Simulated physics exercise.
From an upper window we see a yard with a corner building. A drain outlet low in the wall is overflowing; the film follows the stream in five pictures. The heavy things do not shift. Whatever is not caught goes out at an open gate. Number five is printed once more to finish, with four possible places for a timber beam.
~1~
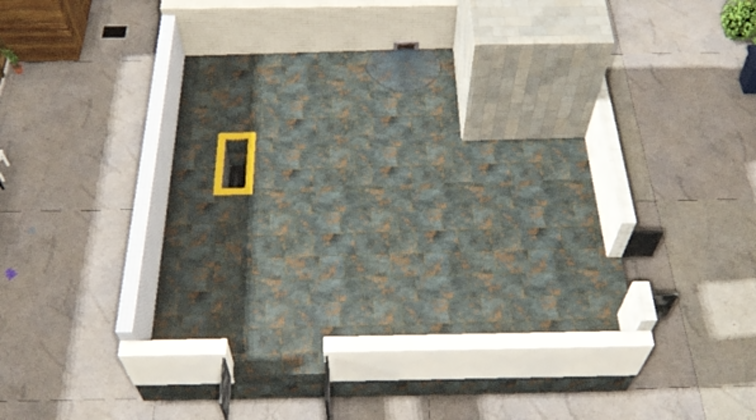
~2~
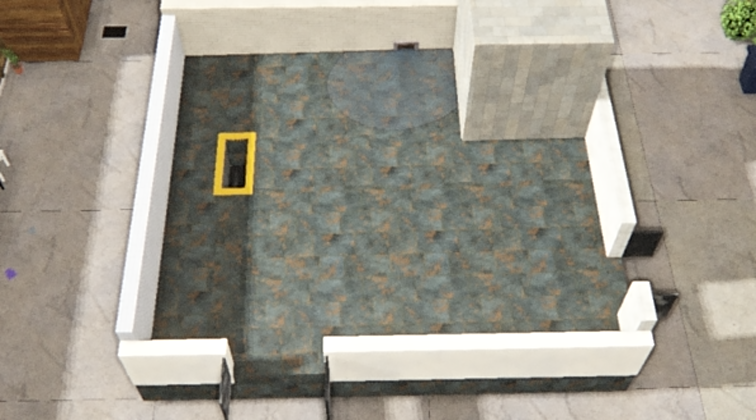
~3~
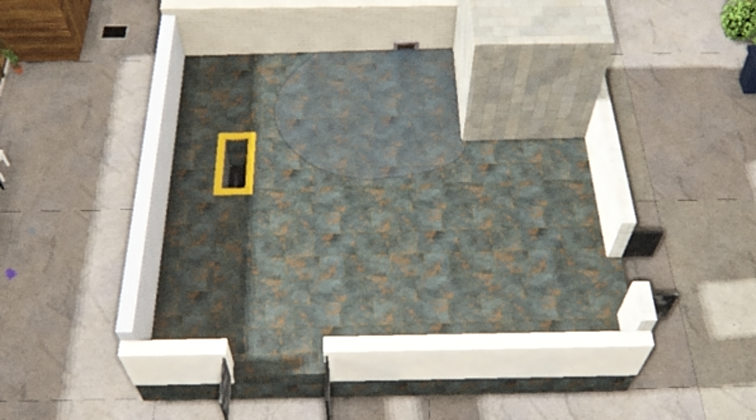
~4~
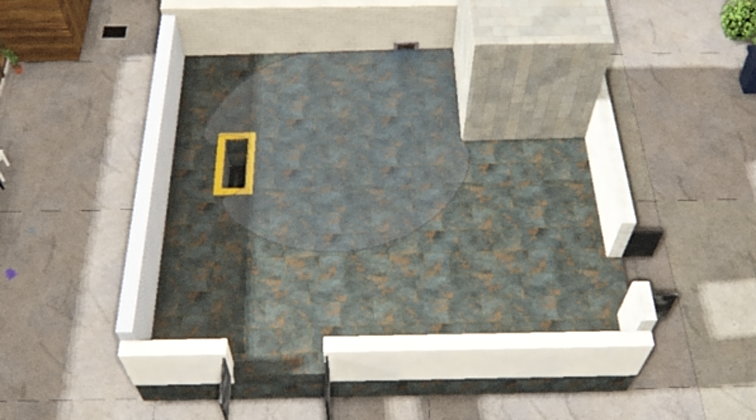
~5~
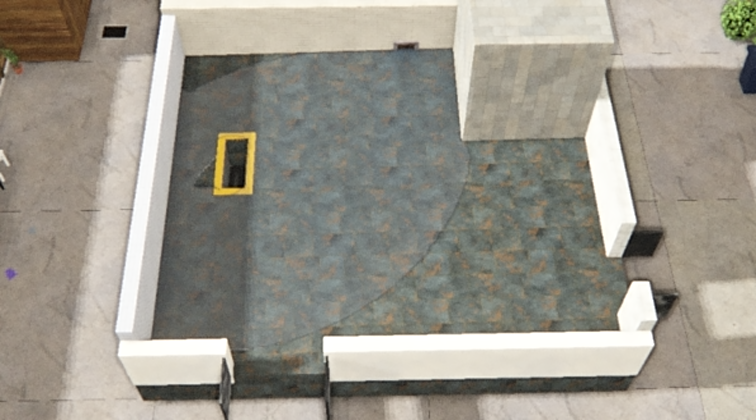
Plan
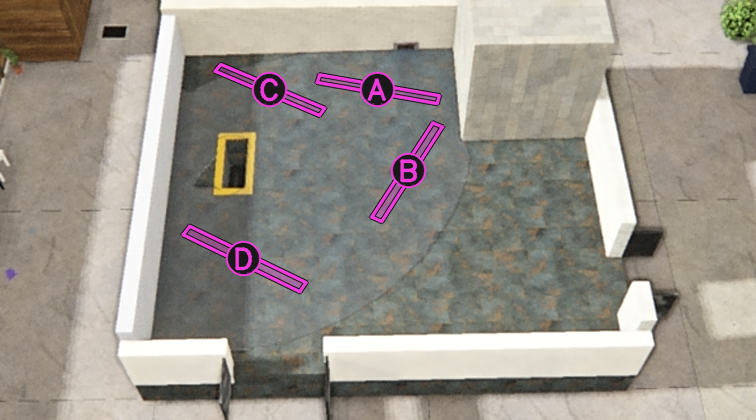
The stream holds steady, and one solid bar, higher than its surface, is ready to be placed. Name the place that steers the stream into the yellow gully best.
Use spot D.
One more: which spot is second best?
That is spot B.
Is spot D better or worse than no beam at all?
Better.
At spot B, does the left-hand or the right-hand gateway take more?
The left gate.
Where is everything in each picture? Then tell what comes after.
Outfall at (406, 46); yellow gully at (235, 163); open gate at (280, 362); open gate at (613, 285); 3 % of the ground under water, visible out to (378, 80); yellow gully still dry, in the first frame.
In the second frame, 9 % of the ground under water, visible out to (373, 124); yellow gully still dry.
In the third frame, 20 % of the ground under water, visible out to (332, 169); yellow gully still dry.
In the fourth frame, 37 % of the ground under water, visible out to (231, 213); yellow gully taking water.
In the fifth frame, 58 % of the ground under water, visible out to (161, 320); yellow gully taking water.
In magenta, A from (318, 78) to (438, 99); B from (376, 219) to (437, 125); C from (217, 67) to (322, 111); D from (186, 230) to (302, 287).
With A, about 24 % of the stream goes into the yellow gully, about 74 % out by the gates.
With B, about 37 % of the stream goes into the yellow gully, about 61 % out by the gates.
With C, about 30 % of the stream goes into the yellow gully, about 69 % out by the gates.
With D, about 52 % of the stream goes into the yellow gully, about 44 % out by the gates.
